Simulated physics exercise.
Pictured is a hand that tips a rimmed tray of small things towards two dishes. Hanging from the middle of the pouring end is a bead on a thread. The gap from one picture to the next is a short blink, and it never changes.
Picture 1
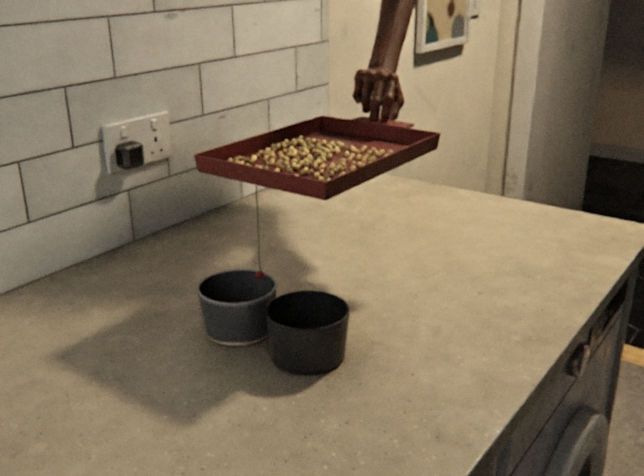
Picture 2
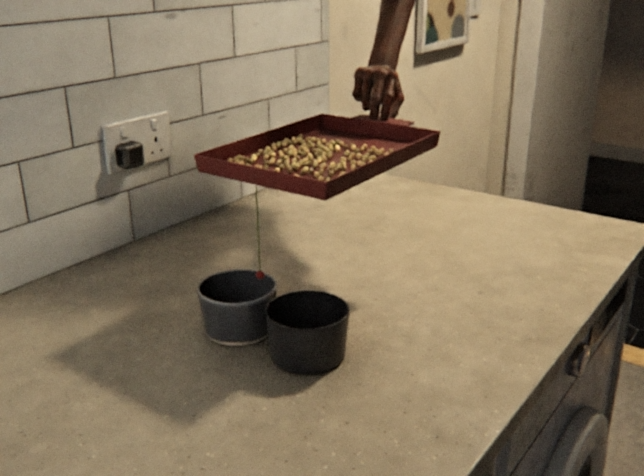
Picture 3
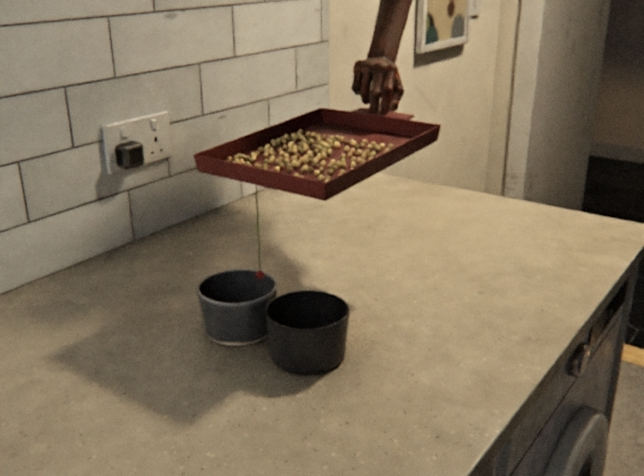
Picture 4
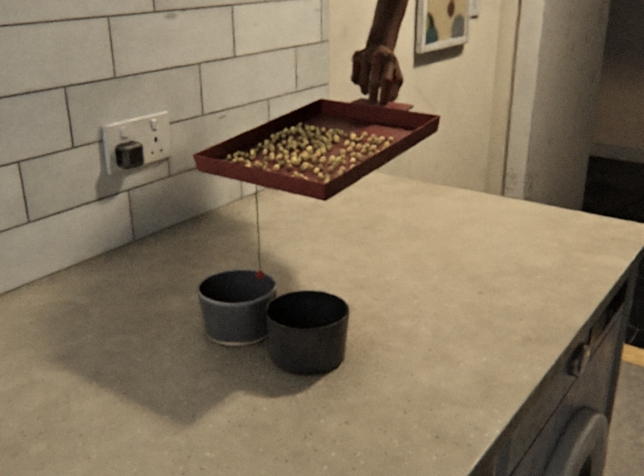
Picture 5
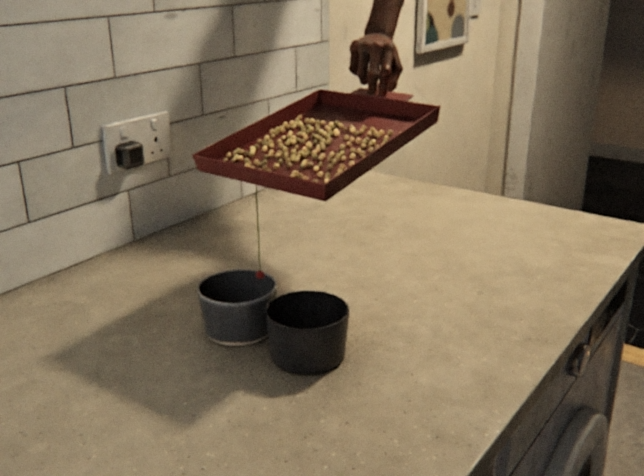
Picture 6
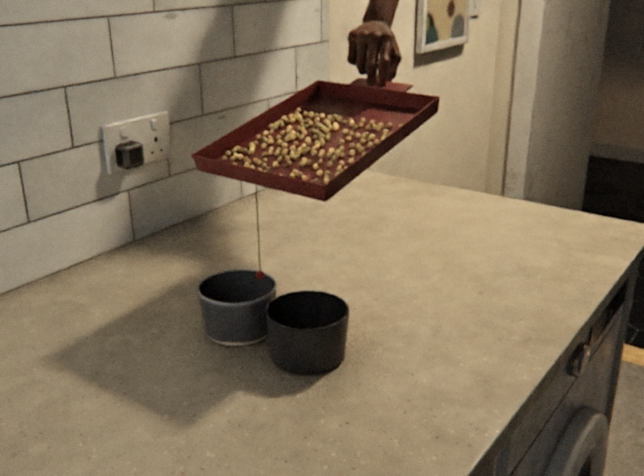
A dark, reddish-brown hand holds the far edge of a red rimmed tray above a beige kitchen counter, seen from slightly above beside a white tiled wall with a socket. Small yellowish beans lie in the tray, a small red bead hangs beneath it on a thin thread, and two dark grey round dishes stand below. The hand gradually tilts the tray slightly, raising its far side, while the beans shift little and the camera stays still.
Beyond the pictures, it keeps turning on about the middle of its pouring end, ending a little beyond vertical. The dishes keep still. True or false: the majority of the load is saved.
False.
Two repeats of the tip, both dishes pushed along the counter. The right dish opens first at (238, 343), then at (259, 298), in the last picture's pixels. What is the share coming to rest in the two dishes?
20, then 40 %.
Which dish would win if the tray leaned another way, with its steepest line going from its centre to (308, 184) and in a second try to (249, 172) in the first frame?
For the first place it's the right-side dish, for the second the left-side dish.
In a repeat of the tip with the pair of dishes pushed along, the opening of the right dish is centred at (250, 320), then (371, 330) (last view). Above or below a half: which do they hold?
Well, a majority share the first time and a minority share the next.
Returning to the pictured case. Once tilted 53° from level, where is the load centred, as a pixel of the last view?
The middle of the pieces shows up near (263, 169).
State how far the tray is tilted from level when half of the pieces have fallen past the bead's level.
The tilt is near 110° by then.
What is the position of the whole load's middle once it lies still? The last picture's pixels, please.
Resting centre, last frame: Roughly (234, 361).
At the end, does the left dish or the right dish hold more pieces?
Once things settle, the right of the two ends up fuller.
Soon, tray tipped steeply; all on the tray.
A while on, tray tipped right over; nearly all on the tray; a stray few in the right dish; a stray few in the left dish.
Towards the end, tray tipped past a quarter turn; about a quarter in the right dish; a small part in the left dish; about two thirds outside both.
Finally, tray tipped past a quarter turn; about a quarter in the right dish; a small part in the left dish; about two thirds outside both.
